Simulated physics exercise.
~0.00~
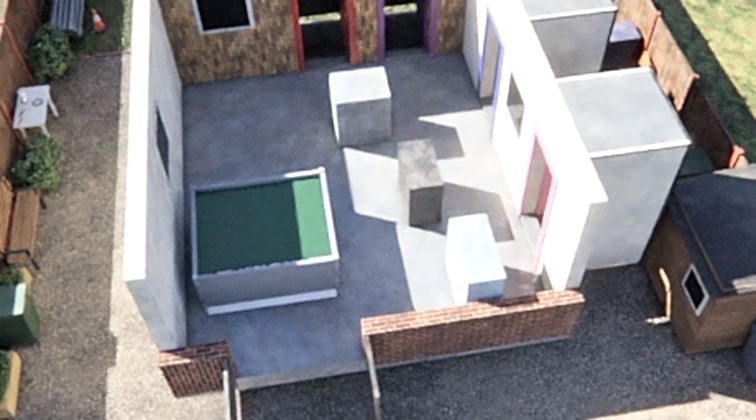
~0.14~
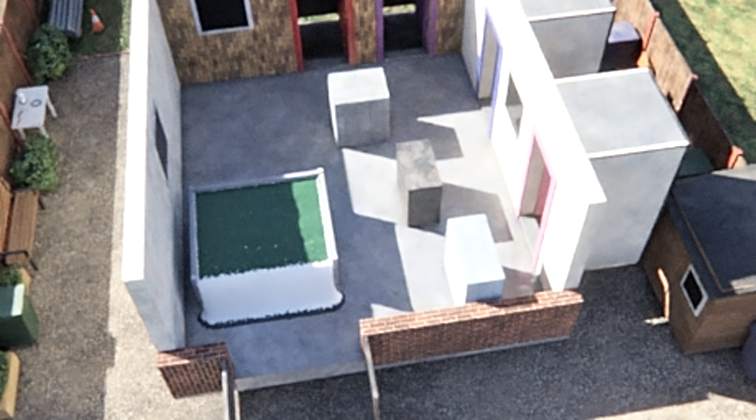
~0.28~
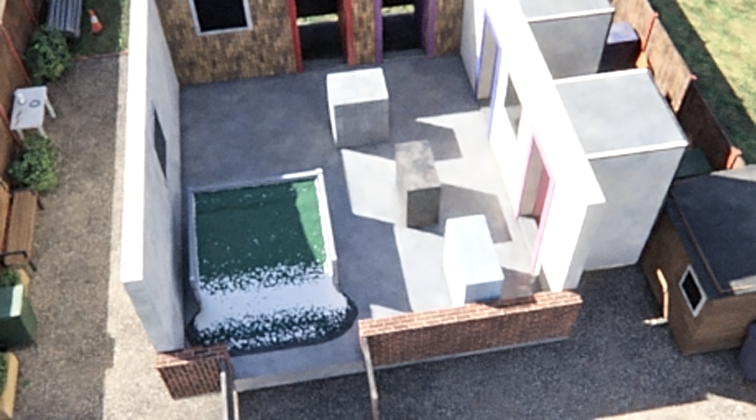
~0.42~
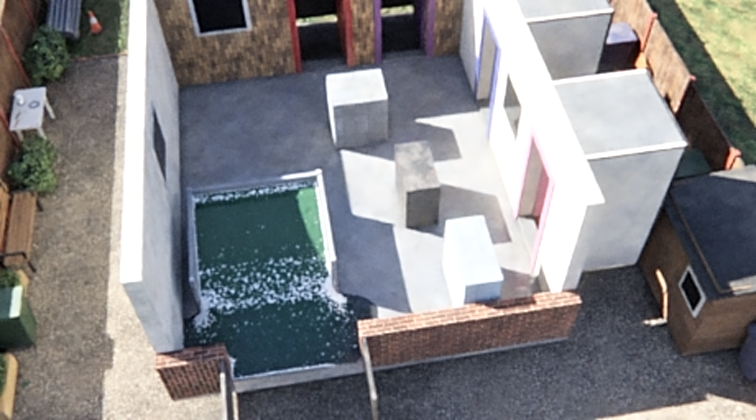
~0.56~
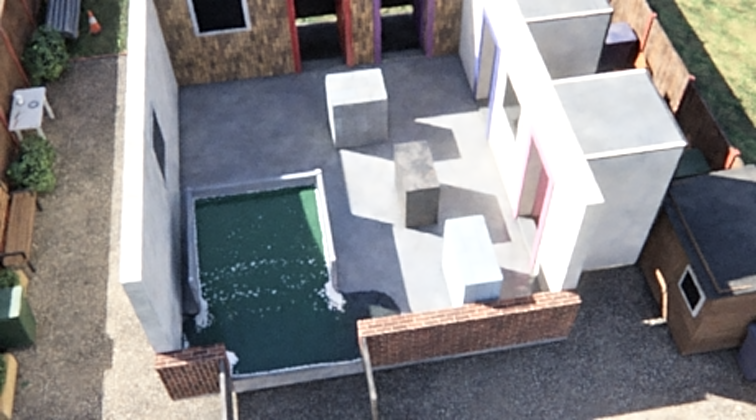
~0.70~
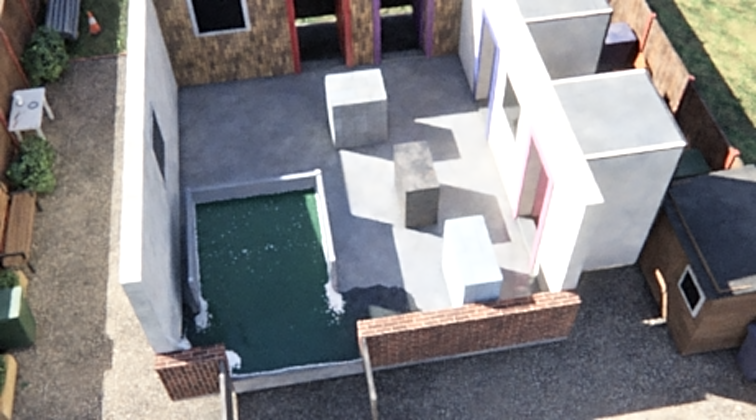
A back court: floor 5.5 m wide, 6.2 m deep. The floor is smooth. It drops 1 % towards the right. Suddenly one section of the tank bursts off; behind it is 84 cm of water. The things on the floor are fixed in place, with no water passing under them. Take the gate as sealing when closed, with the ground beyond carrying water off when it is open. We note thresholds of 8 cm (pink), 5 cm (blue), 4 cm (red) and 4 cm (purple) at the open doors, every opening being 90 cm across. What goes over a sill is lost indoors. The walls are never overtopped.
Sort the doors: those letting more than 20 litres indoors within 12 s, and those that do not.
The pink door is among those that do not; the blue door is among those that do not; the red door is among those that do not; the purple door is among those that do not.
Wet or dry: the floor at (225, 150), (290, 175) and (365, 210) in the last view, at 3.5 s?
Listed in sequence, the spots are drenched, bone dry and drenched.
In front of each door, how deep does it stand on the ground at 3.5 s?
Door by door in cm, pink shows 1, blue shows 0, red shows 0, purple shows 0.
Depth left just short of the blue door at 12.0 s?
Close to 4.0 cm of depth.
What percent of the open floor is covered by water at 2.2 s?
Around 20 per cent wet.
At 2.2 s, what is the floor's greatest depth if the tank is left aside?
Up to near 30 cm.
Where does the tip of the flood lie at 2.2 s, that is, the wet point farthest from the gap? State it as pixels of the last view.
About pixel (542, 319).
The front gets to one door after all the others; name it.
The answer is the blue door.
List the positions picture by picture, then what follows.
In the first picture, the tank at (262, 225) is whole and still, 84 cm deep.
In the second picture, water pours out at (269, 288) and has run 1.1 m, to (201, 316); typically 7 cm deep outside, 84 cm at the tank's back.
In the third picture, water pours out at (269, 291) and has run 1.3 m, to (193, 335); typically 14 cm deep outside, 81 cm at the tank's back.
In the fourth picture, the front is at a hidden place, 1.7 m from the gap at (269, 293); 3.1 m2 of floor is under water; 72 cm left at the back of the tank.
In the fifth picture, the front is at a hidden place, 2.1 m from the gap at (268, 294); 3.4 m2 of floor is under water; 71 cm left at the back of the tank.
In the sixth picture, the front is at a hidden place, 2.4 m from the gap at (268, 295); 3.5 m2 of floor is under water; 65 cm left at the back of the tank.
After 1.4 s water covers 15 % of the floor and is deepest (48 cm) near (197, 372); pink door not reached, blue door not reached, red door not reached, purple door not reached.
After 2.2 s water covers 20 % of the floor and is deepest (30 cm) near (184, 374); pink door not reached, blue door not reached, red door not reached, purple door not reached.
After 3.5 s water covers 40 % of the floor and is deepest (14 cm) near (184, 374); pink door 1 cm at the sill, 0 L in, blue door not reached, red door not reached, purple door not reached.
After 7.0 s water covers 65 % of the floor and is deepest (8 cm) near (450, 333); pink door 4 cm at the sill, 0 L in, blue door not reached, red door 2 cm at the sill, 0 L in, purple door 2 cm at the sill, 0 L in.
After 12.0 s water covers 75 % of the floor and is deepest (4 cm) near (450, 333); pink door 3 cm at the sill, 0 L in, blue door 4 cm at the sill, 0 L in, red door 2 cm at the sill, 0 L in, purple door 3 cm at the sill, 0 L in.
